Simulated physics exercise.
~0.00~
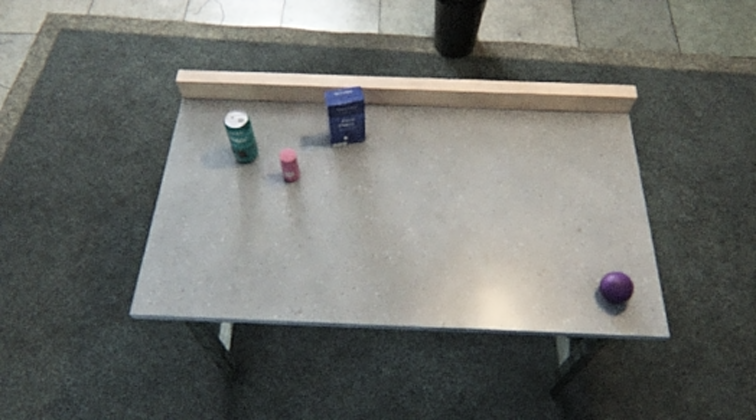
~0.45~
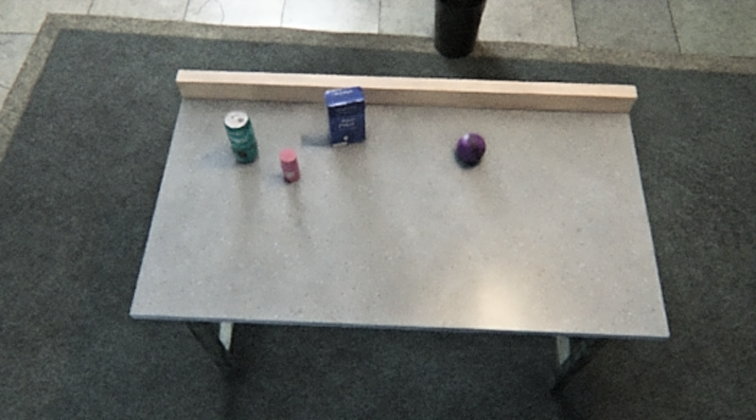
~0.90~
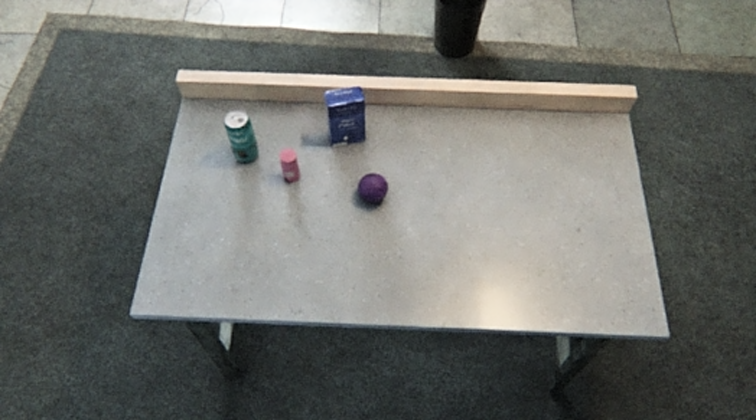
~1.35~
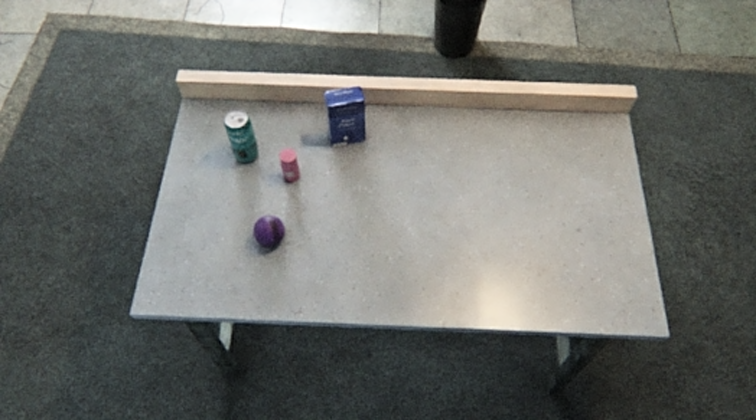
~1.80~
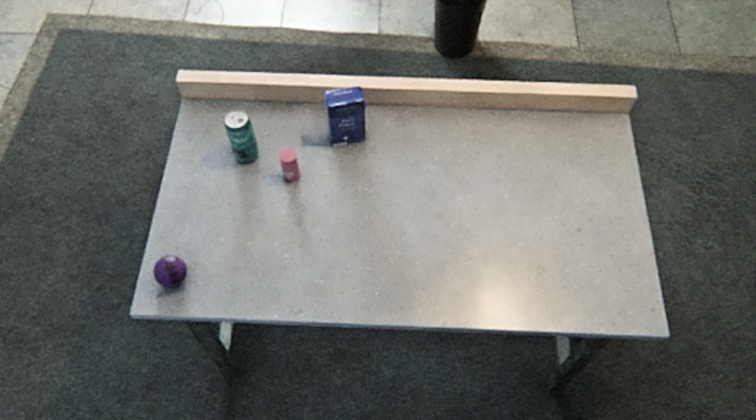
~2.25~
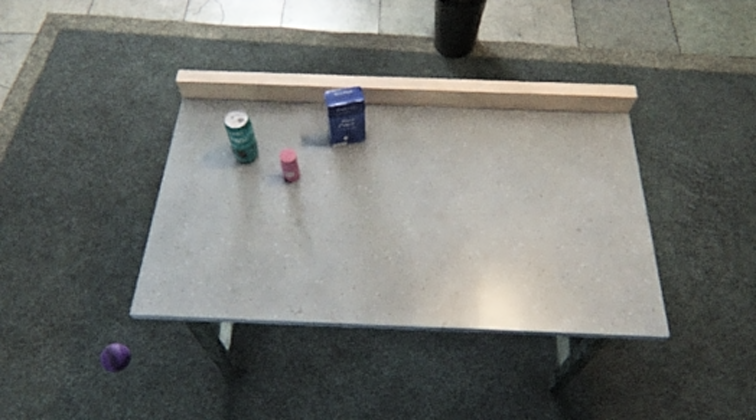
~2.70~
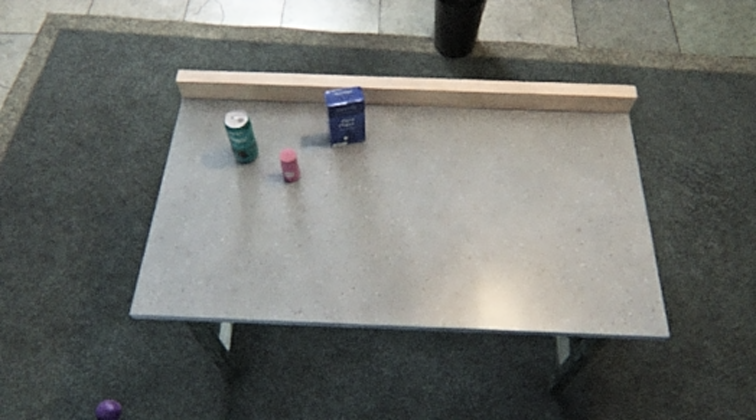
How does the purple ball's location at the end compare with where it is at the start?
At the start the purple ball is on the table near the right end, toward the near edge. At the end it is off the table, down on the dark floor at the lower left.
